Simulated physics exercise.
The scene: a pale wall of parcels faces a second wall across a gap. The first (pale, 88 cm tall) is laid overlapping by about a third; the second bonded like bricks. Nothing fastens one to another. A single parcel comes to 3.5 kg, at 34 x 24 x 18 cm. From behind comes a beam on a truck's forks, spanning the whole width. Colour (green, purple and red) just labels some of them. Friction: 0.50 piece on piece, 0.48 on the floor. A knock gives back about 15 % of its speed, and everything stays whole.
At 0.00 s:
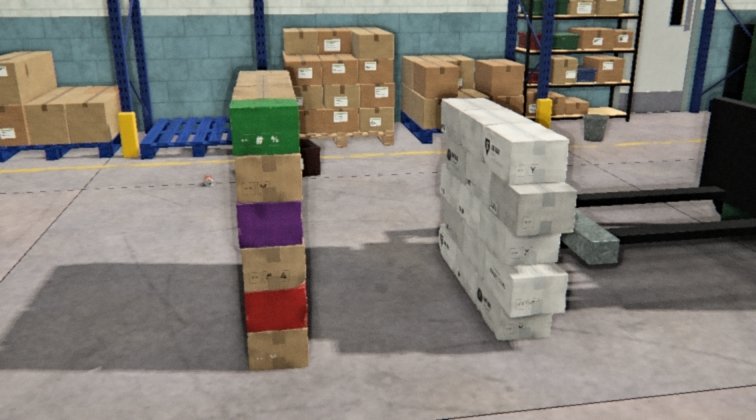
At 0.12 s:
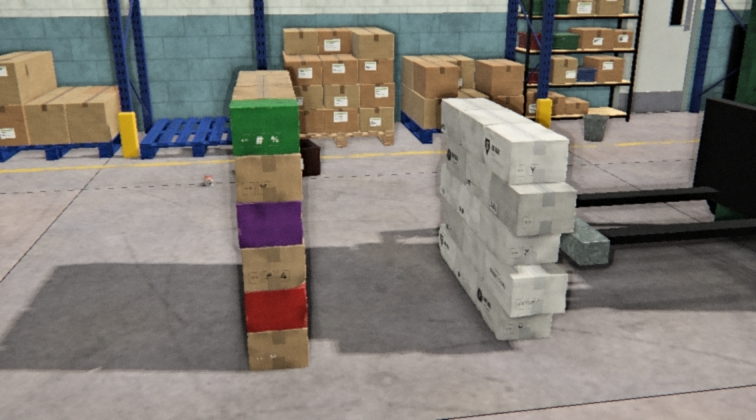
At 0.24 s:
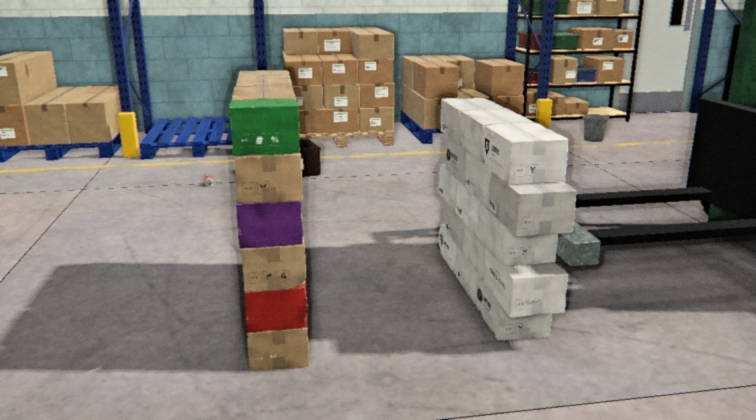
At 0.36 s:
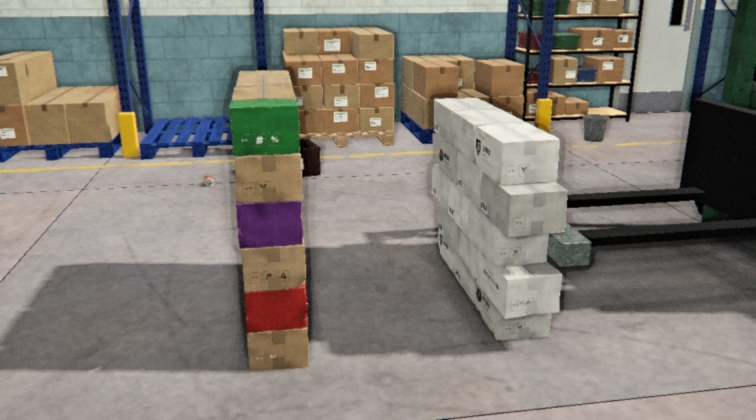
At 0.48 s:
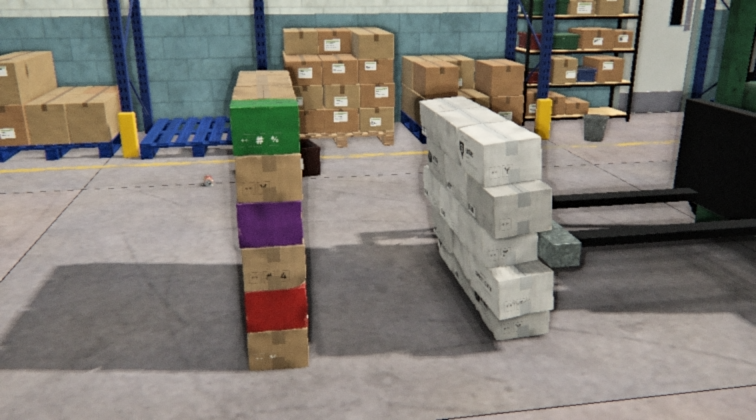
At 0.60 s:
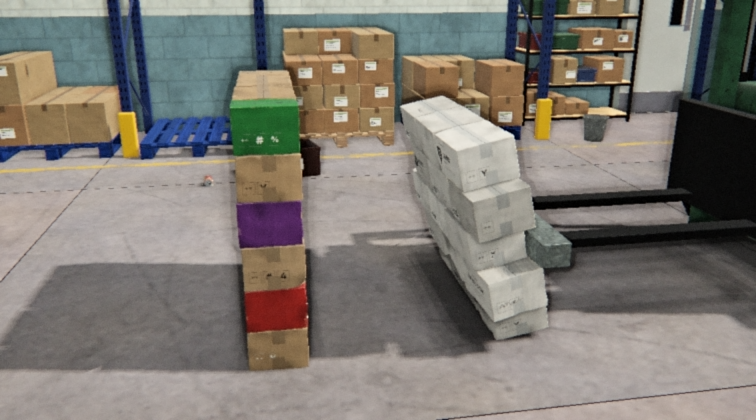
A wall of white boxes stands right of centre on a grey warehouse floor, seen from slightly above by a still camera, with loaded shelves and pallets behind. Left of it rises a narrow stack of brown boxes with green, purple and red ones among them, unmoving. From the right, a dark forklift's forks slide a grey beam leftward into the white wall, whose upper rows shift and lean left.
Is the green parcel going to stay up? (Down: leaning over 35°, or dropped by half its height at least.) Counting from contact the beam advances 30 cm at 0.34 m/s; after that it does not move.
That parcel remains up.
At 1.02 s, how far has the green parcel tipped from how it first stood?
Some 0°.
By 0.78 s, 0 of the pale wall down; none of the 21 parcels of the second wall down; green parcel unmoved.
By 1.02 s, 10 of the pale wall down; none of the 21 parcels of the second wall down; green parcel unmoved.
By 1.28 s, 12 of the pale wall down; none of the 21 parcels of the second wall down, 13 disturbed; green parcel unmoved.
When it is over (2.1 s), 12 of the pale wall down; none of the 21 parcels of the second wall down, 19 disturbed; green parcel moved 15 mm; red parcel moved 32 mm; purple parcel moved 25 mm. In pixels of the last frame, middles, green parcel near (261, 127), red parcel near (268, 303).
